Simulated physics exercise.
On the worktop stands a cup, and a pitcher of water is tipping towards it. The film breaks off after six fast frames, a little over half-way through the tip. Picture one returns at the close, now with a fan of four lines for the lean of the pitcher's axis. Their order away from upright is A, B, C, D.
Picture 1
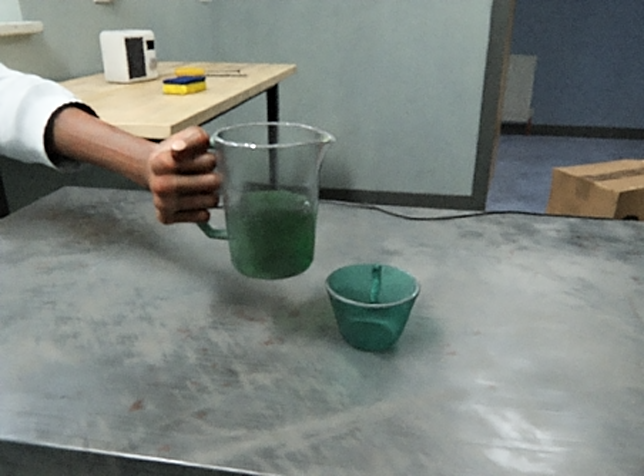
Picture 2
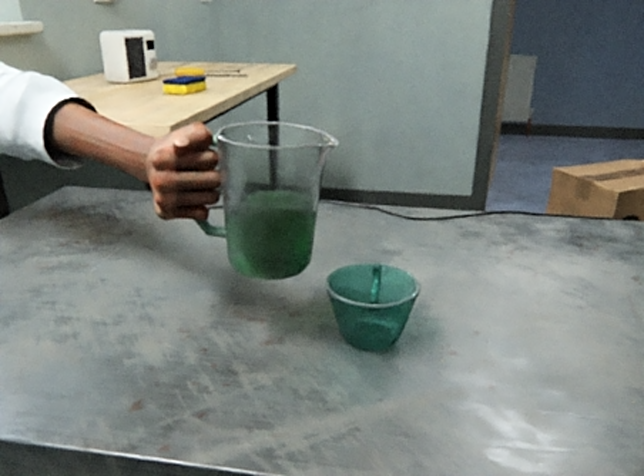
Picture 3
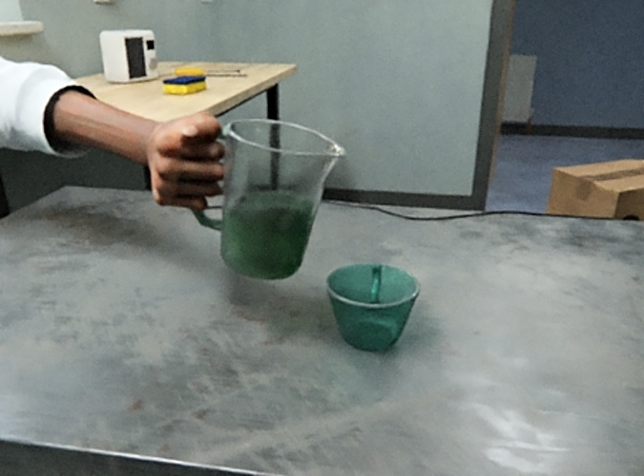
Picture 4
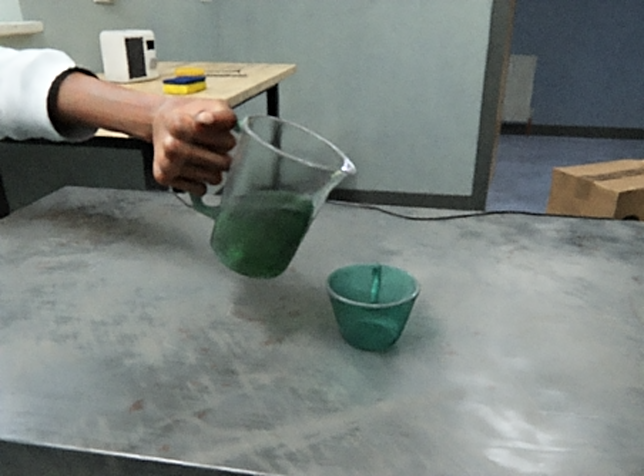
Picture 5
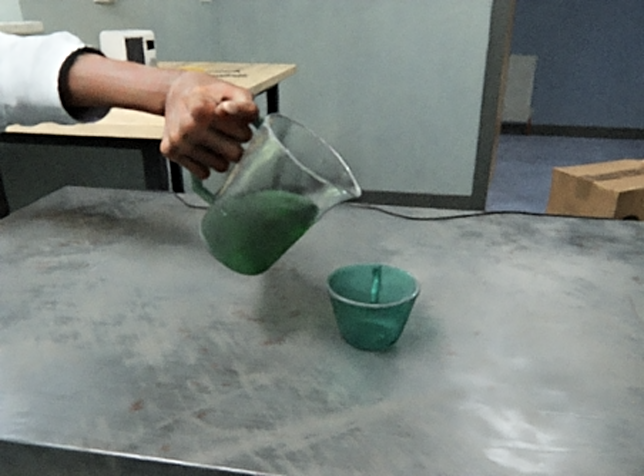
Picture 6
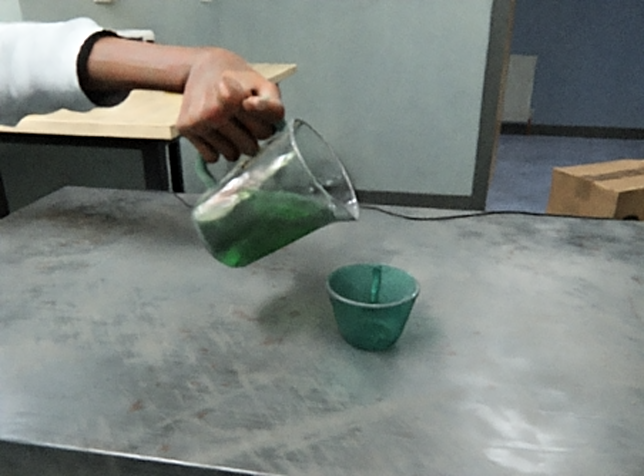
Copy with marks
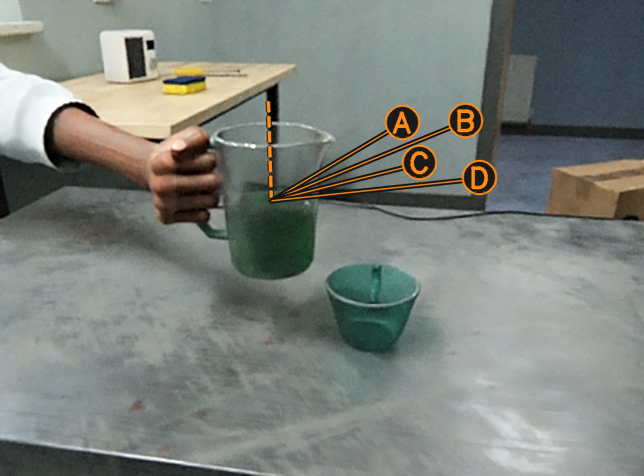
A clear pitcher of green liquid, held up by a hand on the left, tilted slowly at first and then further to the right near a small green cup that stayed still on the gray table.
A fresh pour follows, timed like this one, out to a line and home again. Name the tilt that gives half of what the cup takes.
The best line is C.
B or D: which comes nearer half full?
That is line D.
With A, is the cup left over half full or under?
Under half.
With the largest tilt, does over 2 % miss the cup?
Yes.
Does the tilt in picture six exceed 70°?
No, it does not.
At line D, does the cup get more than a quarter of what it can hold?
Yes, clearly.
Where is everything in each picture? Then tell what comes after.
Upright, lip at (333, 140); rim of the cup round (373, 282); nothing has left yet.
Tipped about 3°, lip at (336, 143); nothing has left yet.
Tipped about 11°, lip at (344, 153); nothing has left yet.
Tipped about 23°, lip at (353, 171); nothing has left yet.
Tipped about 38°, lip at (359, 194); nothing has left yet.
Tipped about 54°, lip at (358, 217); nothing has left yet.
On the marked copy, A at (388, 131); B at (450, 127); C at (403, 167); D at (462, 180).
With A, the cup ends with about 5 % of what it can hold.
With B, the cup ends with about 24 % of what it can hold.
With C, the cup ends with about 48 % of what it can hold; 4 % of the water is spilt.
With D, the cup ends with about 65 % of what it can hold; 13 % of the water is spilt.
